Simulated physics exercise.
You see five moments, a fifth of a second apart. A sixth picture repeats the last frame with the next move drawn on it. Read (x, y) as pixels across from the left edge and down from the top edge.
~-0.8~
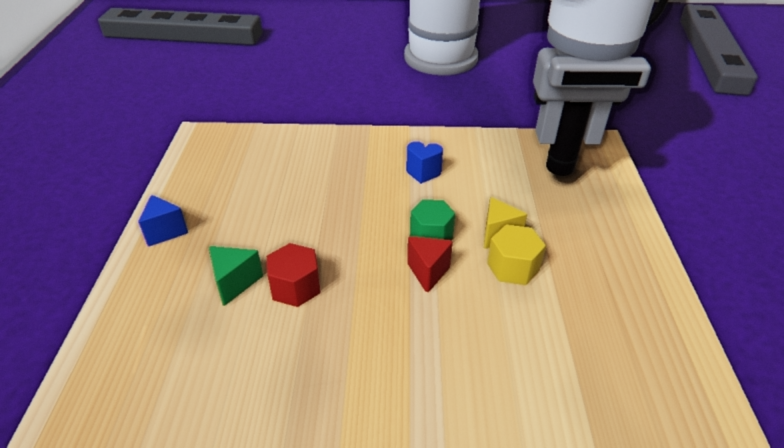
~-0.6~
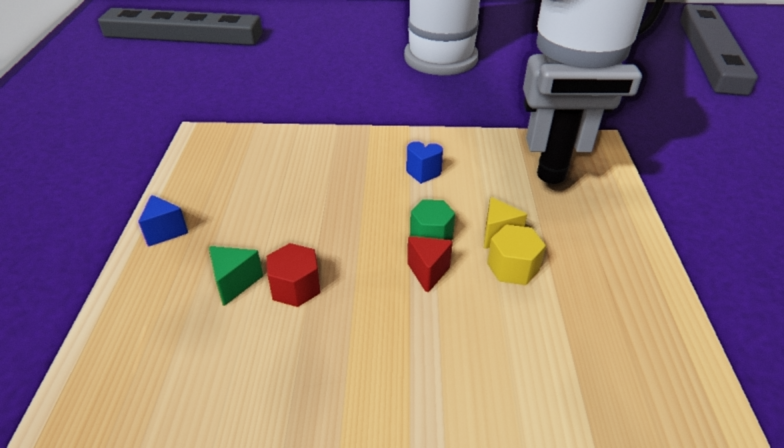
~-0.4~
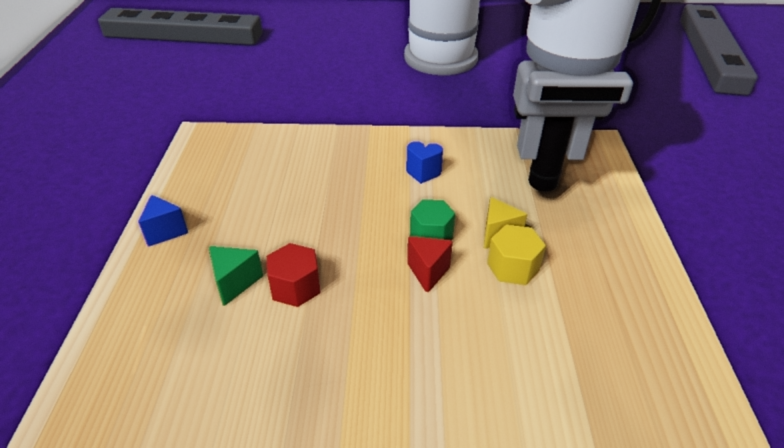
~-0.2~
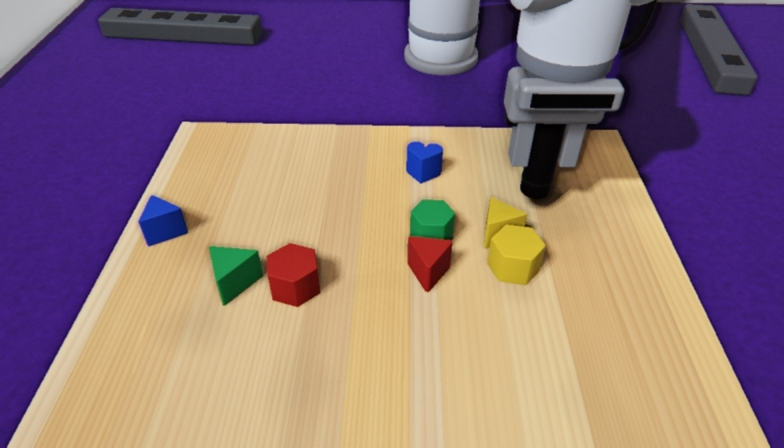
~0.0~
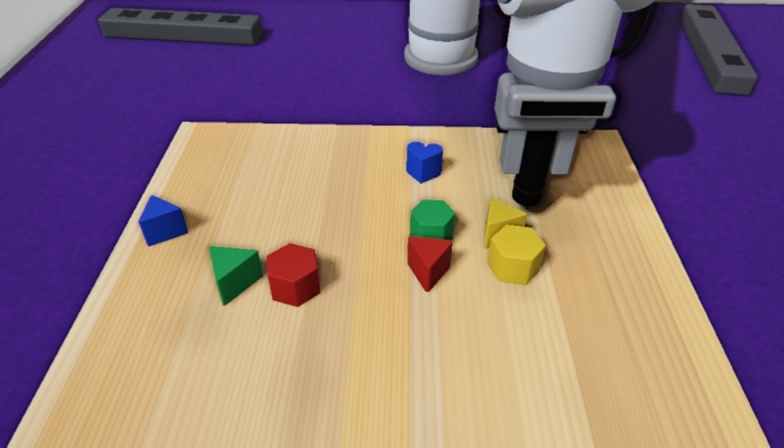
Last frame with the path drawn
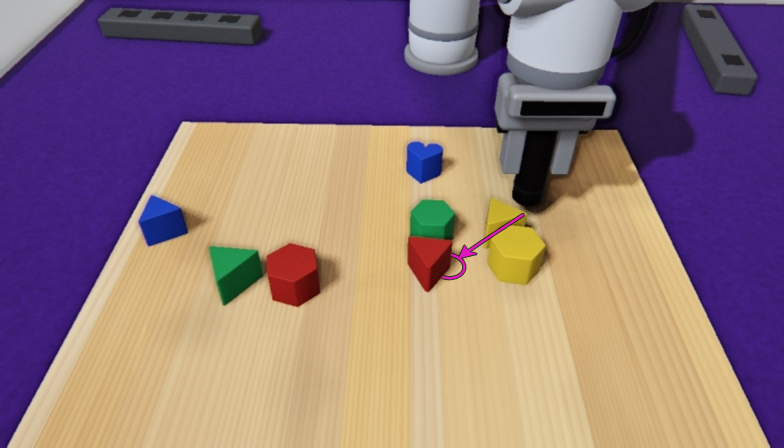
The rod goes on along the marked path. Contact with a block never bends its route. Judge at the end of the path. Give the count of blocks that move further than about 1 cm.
It should be two, as far as I can tell.
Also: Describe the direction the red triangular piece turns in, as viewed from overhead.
Clockwise rotation.
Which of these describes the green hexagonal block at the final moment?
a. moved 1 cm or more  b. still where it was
My pick is b.
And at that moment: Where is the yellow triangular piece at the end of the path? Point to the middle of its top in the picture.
So, by the moment the path ends, you'll find the top centre of the yellow triangular piece at (455, 263).
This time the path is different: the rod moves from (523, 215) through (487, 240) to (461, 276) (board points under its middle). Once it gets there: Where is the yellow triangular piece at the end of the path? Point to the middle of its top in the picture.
Its top middle: (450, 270).
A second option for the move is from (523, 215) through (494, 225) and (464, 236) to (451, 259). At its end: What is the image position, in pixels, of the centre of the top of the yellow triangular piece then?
The spot you're after is about (480, 247) in the image.
Drawn move, straight from (523, 215) to (448, 266).
The first path, step by step. One third of the way, rod (502, 214); yellow triangular piece (488, 221).
Two thirds of the way, rod (476, 231); yellow triangular piece (465, 240), turned 15° anticlockwise.
At the end, rod (450, 249); red triangular piece (414, 256), turned 50° clockwise; green hexagonal block still; yellow triangular piece (455, 263), turned 40° anticlockwise.
